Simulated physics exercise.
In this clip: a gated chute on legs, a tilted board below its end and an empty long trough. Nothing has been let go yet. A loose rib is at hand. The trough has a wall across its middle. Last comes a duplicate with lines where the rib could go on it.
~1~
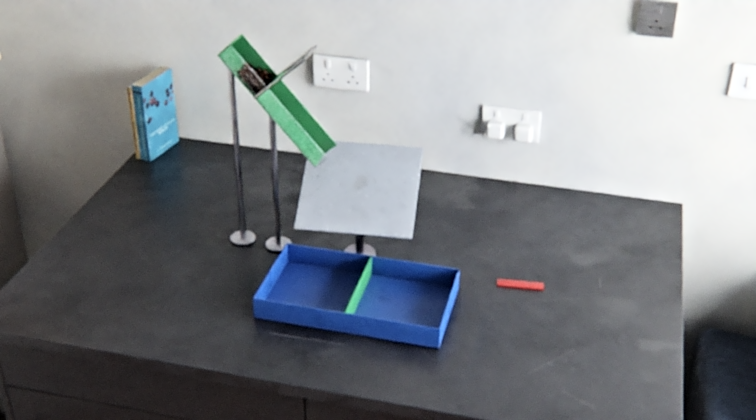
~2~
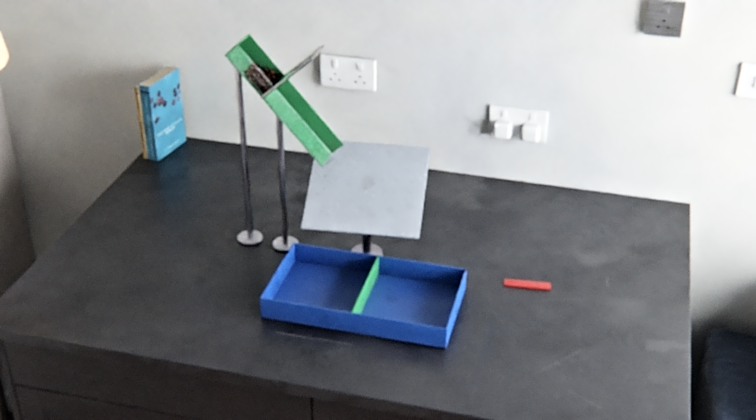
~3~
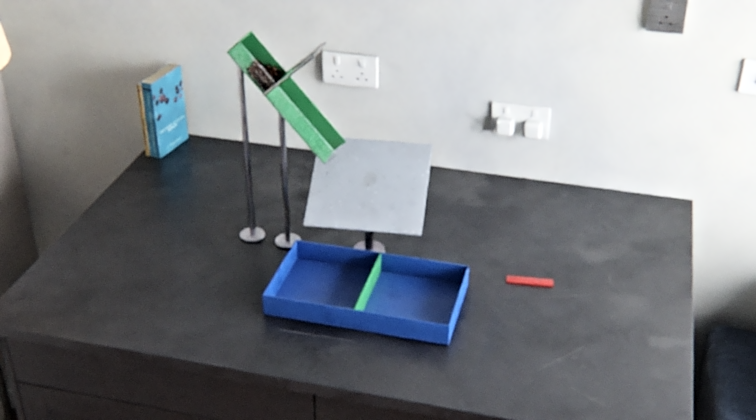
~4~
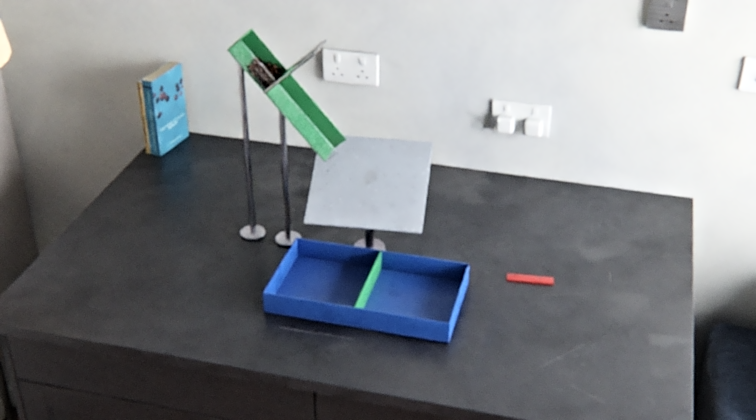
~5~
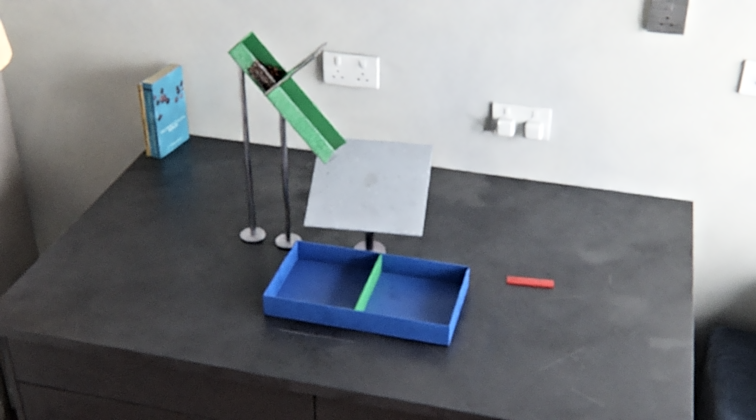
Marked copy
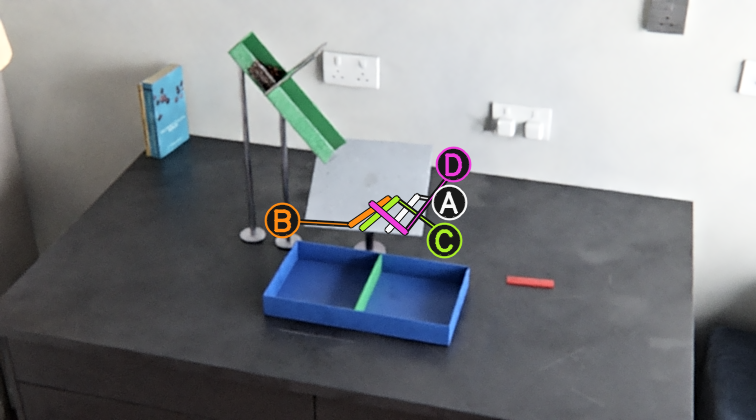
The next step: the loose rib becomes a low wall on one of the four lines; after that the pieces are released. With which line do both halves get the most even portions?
Go for A.
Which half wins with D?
More lands on the right.
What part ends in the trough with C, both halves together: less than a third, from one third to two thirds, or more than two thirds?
It is more than two thirds.
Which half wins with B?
The left half.
On the marked copy, line A from (417, 196) to (388, 230); line B from (388, 198) to (350, 224); line C from (396, 198) to (362, 228); line D from (372, 203) to (405, 232).
If A is chosen, of what is caught, about half in the left half, about half in the right.
If B is chosen, of what is caught, most in the left half, a small part in the right.
If C is chosen, of what is caught, most in the left half, a small part in the right.
If D is chosen, of what is caught, about a quarter in the left half, most in the right.
